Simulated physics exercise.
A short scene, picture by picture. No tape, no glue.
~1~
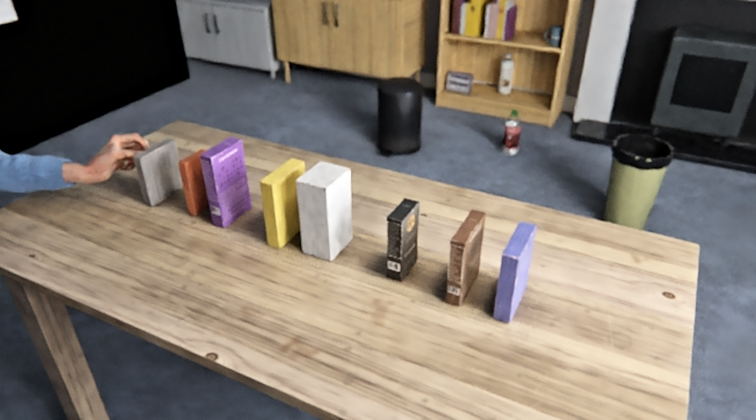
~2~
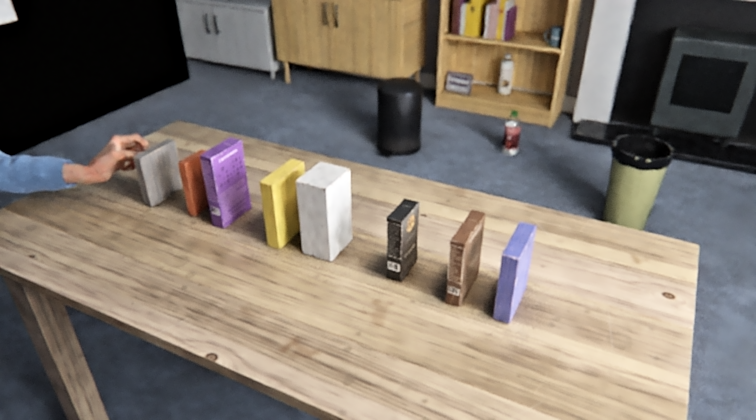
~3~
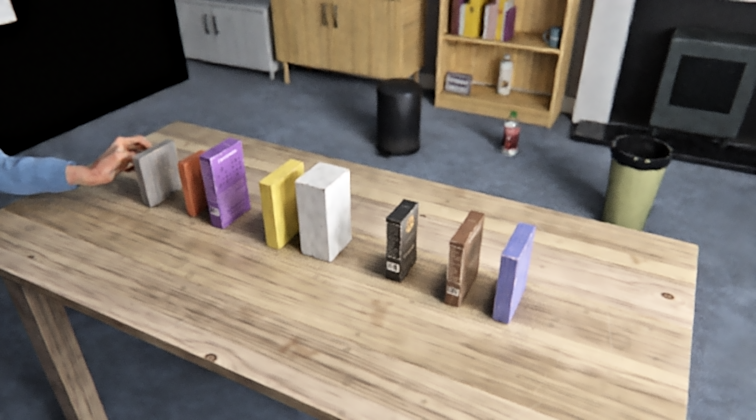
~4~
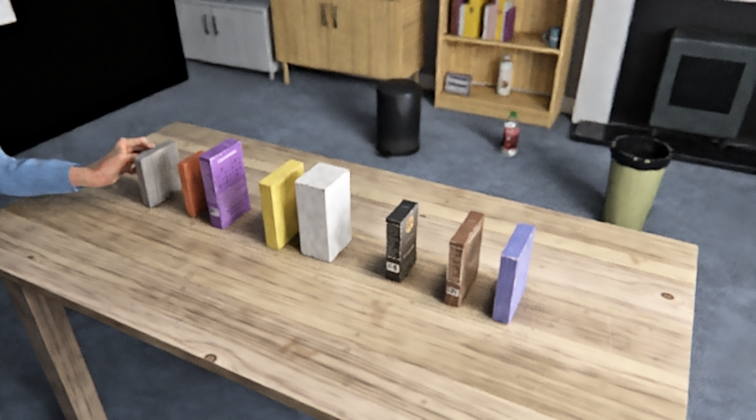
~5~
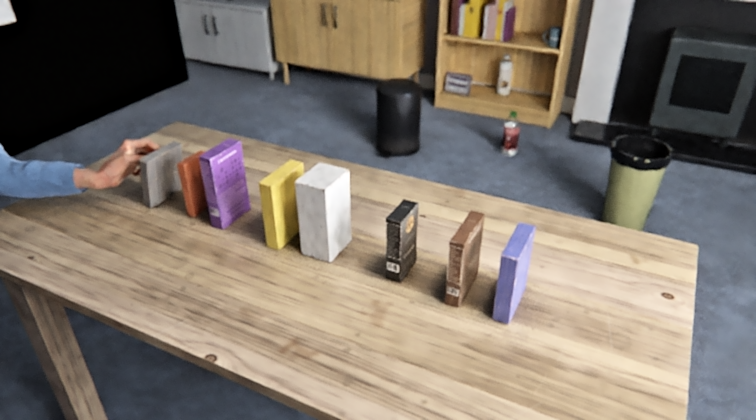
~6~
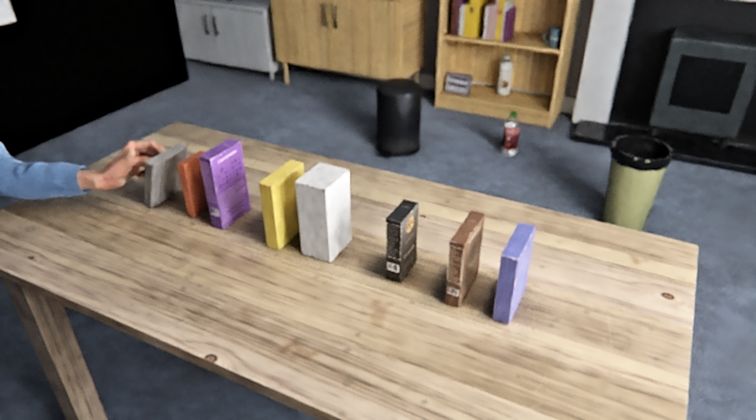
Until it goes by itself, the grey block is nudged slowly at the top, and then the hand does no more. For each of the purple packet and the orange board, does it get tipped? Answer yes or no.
Purple packet - yes; orange board - yes.
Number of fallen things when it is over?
The count is 3.
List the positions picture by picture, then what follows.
Purple packet (227, 183); orange board (199, 183), in the first frame.
Yellow board (286, 204); black packet (403, 240), in the second frame.
Brown packet (465, 258); white block (325, 213), in the third frame.
Grey block 3° over; yellow board (285, 205); black packet (402, 241), in the fourth frame.
Grey block 10° over; brown packet (465, 259); white block (325, 213), in the fifth frame.
Grey block 18° over; purple packet (226, 184); orange board (198, 184), in the sixth frame.
Then, 0.50 s on from there, grey block 90° over; orange board turned 54° from how it was put near (221, 198); purple packet turned 39° from how it was put near (248, 194).
Then, 1.00 s on from there, grey block 90° over; purple packet on its side near (252, 217); orange board turned 61° from how it was put near (217, 199); yellow board turned 20° from how it was put.
In the end, toppled on the table, orange board and purple packet; the other 4 unmoved. At the end, from the last picture's camera, purple packet near (251, 218), orange board near (214, 199).
